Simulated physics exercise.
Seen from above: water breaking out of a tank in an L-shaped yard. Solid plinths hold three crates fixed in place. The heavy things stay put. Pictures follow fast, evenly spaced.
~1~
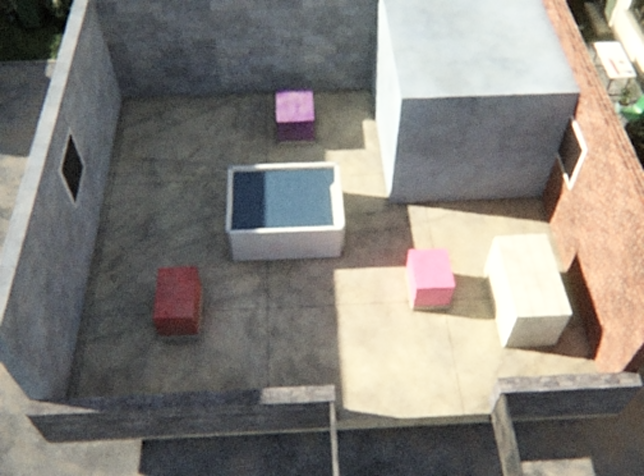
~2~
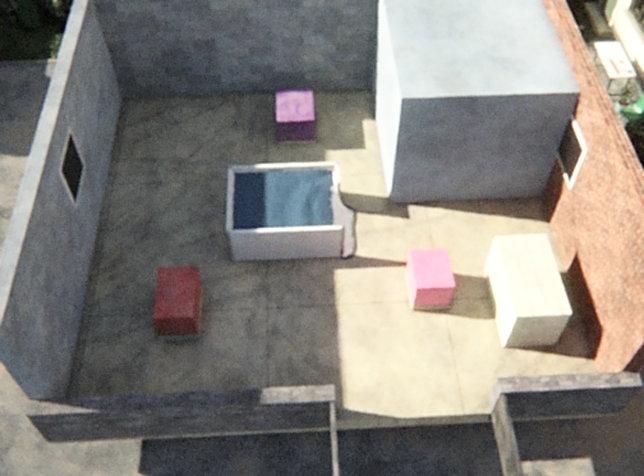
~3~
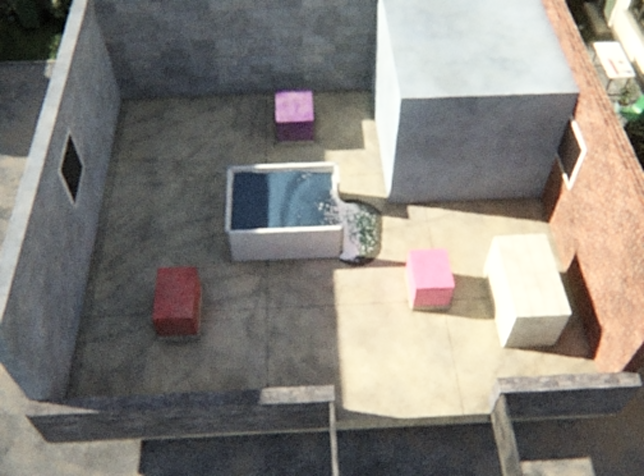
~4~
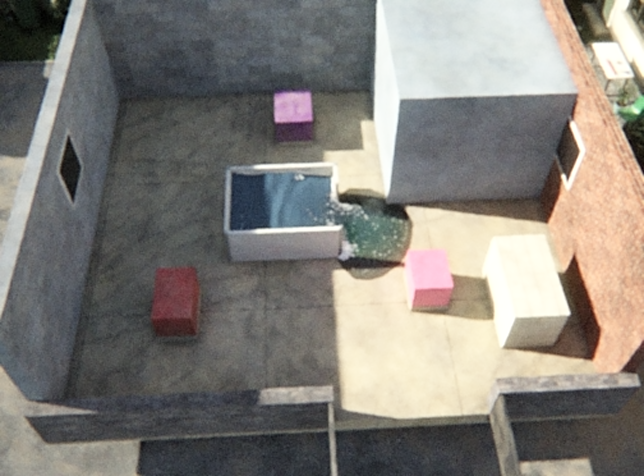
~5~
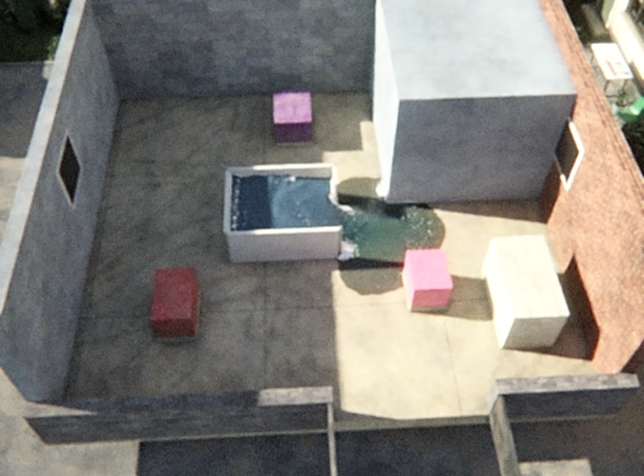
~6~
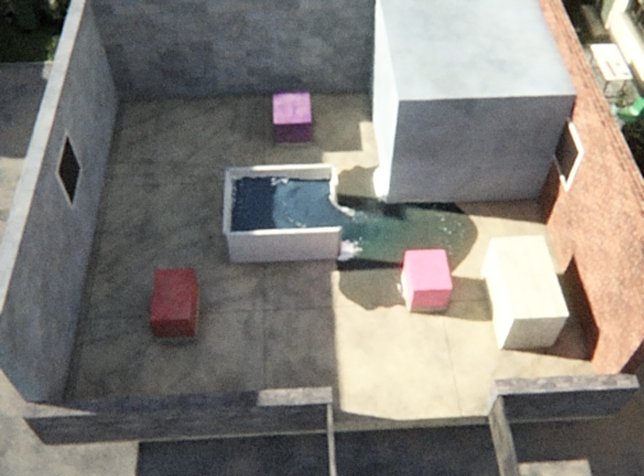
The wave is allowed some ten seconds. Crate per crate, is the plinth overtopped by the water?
As I see it, purple crate: Remains dry; pink crate: Becomes wet; red crate: Remains dry.
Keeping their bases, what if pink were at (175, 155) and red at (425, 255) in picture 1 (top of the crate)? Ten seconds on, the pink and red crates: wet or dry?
Taking them in turn, pink crate is missed and red crate is overtopped.
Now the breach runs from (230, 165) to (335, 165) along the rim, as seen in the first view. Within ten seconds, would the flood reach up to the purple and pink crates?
First the purple: It gets reached; then the pink: It is never reached.
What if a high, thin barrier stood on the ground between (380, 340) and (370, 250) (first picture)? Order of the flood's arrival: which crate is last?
Red crate.
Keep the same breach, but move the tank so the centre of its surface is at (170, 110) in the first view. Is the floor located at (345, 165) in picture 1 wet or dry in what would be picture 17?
By then that patch is drenched.
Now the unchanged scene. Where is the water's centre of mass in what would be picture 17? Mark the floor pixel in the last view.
Around pixel (383, 233) of the last picture.
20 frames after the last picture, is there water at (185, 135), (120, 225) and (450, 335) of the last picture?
First spared, second spared, third inundated.
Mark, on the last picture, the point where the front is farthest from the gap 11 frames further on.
I'd go with roughly (586, 363).
A moment on, water covers 20 % of the floor; the purple crate not reached, the pink crate water round its plinth, the red crate not reached.
Next, water covers 30 % of the floor; the purple crate not reached, the pink crate water round its plinth, the red crate not reached.
Then, water covers 35 % of the floor; the purple crate water round its plinth, the pink crate water round its plinth, the red crate not reached.
Later, water covers 45 % of the floor; the purple crate water round its plinth, the pink crate water round its plinth, the red crate not reached.
In the end, water covers 65 % of the floor; the purple crate stayed above the water, the pink crate was topped, the red crate stayed above the water.
